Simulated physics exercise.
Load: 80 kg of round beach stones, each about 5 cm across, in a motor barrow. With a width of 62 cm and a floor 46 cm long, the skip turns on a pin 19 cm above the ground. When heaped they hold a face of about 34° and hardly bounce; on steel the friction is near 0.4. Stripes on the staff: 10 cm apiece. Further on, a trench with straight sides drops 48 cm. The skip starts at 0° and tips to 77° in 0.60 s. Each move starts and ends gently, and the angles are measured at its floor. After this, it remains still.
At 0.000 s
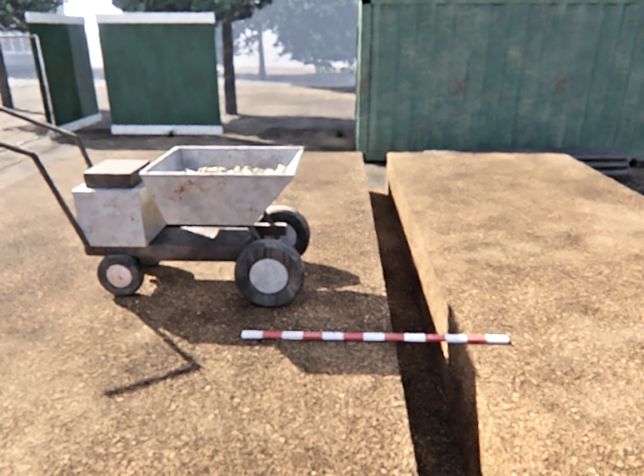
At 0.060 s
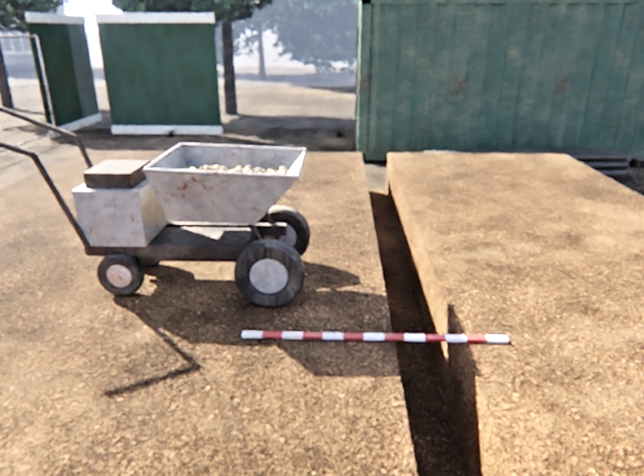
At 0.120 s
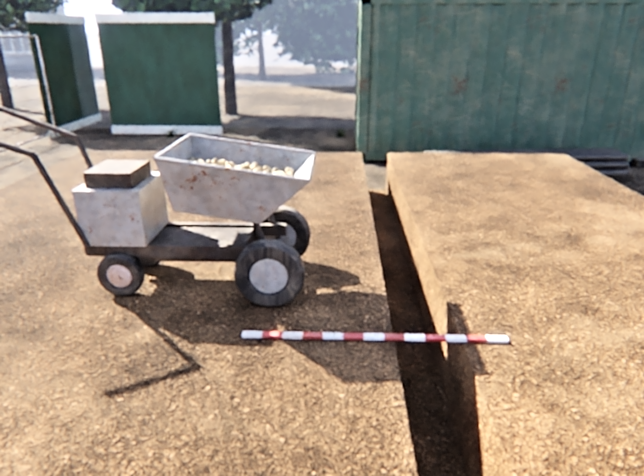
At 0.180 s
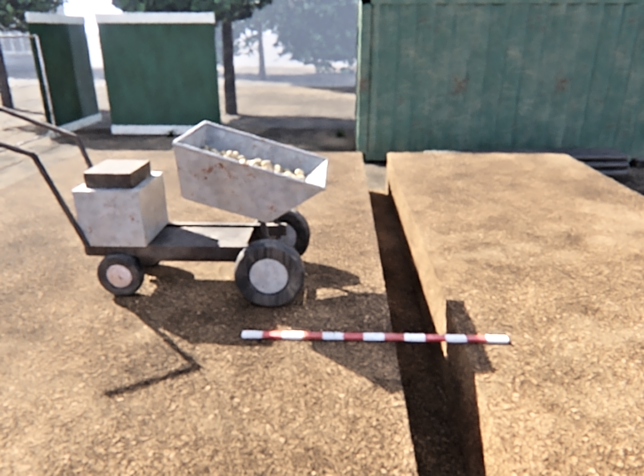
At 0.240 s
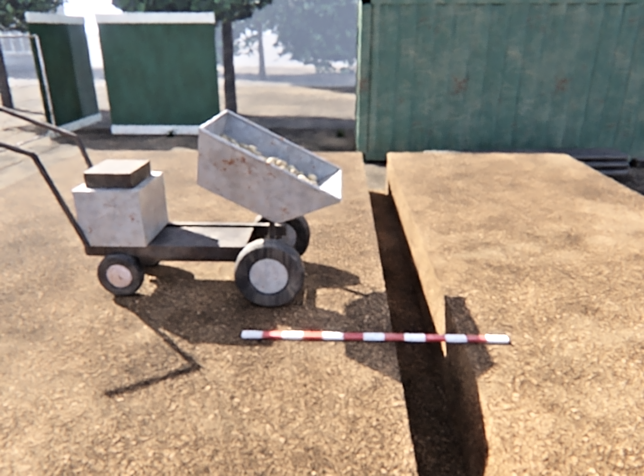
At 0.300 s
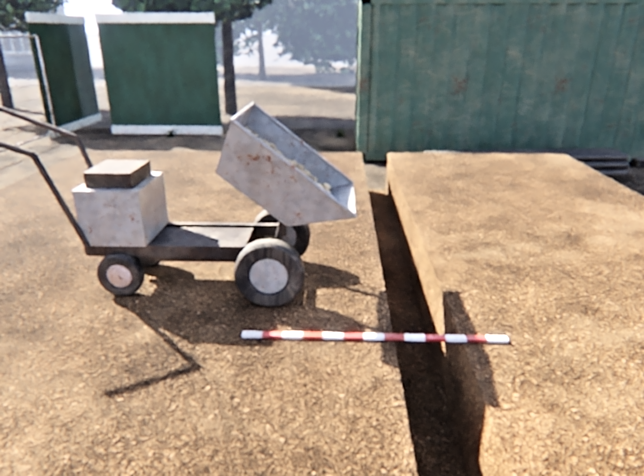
To begin with, a small wheeled cart with a level grey skip of pale stones stands left of a dark trench, a red-and-white staff lying nearby. The skip then tilts gently, its right end lowering, and continues to a steep slant while the cart's wheels stay still.
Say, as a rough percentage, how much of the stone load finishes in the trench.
Roughly 90 out of 100.
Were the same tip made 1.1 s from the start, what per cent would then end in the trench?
In that case some 100 per cent.
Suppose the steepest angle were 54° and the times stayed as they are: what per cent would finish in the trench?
Roughly 60 percent.
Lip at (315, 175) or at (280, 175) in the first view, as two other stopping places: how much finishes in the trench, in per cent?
It comes to about 60 and 95 in a hundred.
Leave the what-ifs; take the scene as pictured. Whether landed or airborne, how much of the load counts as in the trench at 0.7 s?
About 45 per cent by then.
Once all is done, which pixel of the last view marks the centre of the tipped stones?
Resting centre: About (413, 343).
After 0.4 s the floor is at 65°; 100 % in the skip; the foremost stones are at (362, 234).
After 0.7 s the floor is at 77°; 53 % in the skip, 1 % short of the trench, 45 % in the trench; the foremost stones are at (440, 309).
After 1.0 s the floor is at 77°; 1 % in the skip, 1 % short of the trench, 89 % in the trench, 10 % past the trench; the foremost stones are at (552, 284).
After 3.0 s the floor is at 77°; 0 % in the skip, 90 % in the trench, 10 % past the trench; the foremost stones are past the picture's edge.
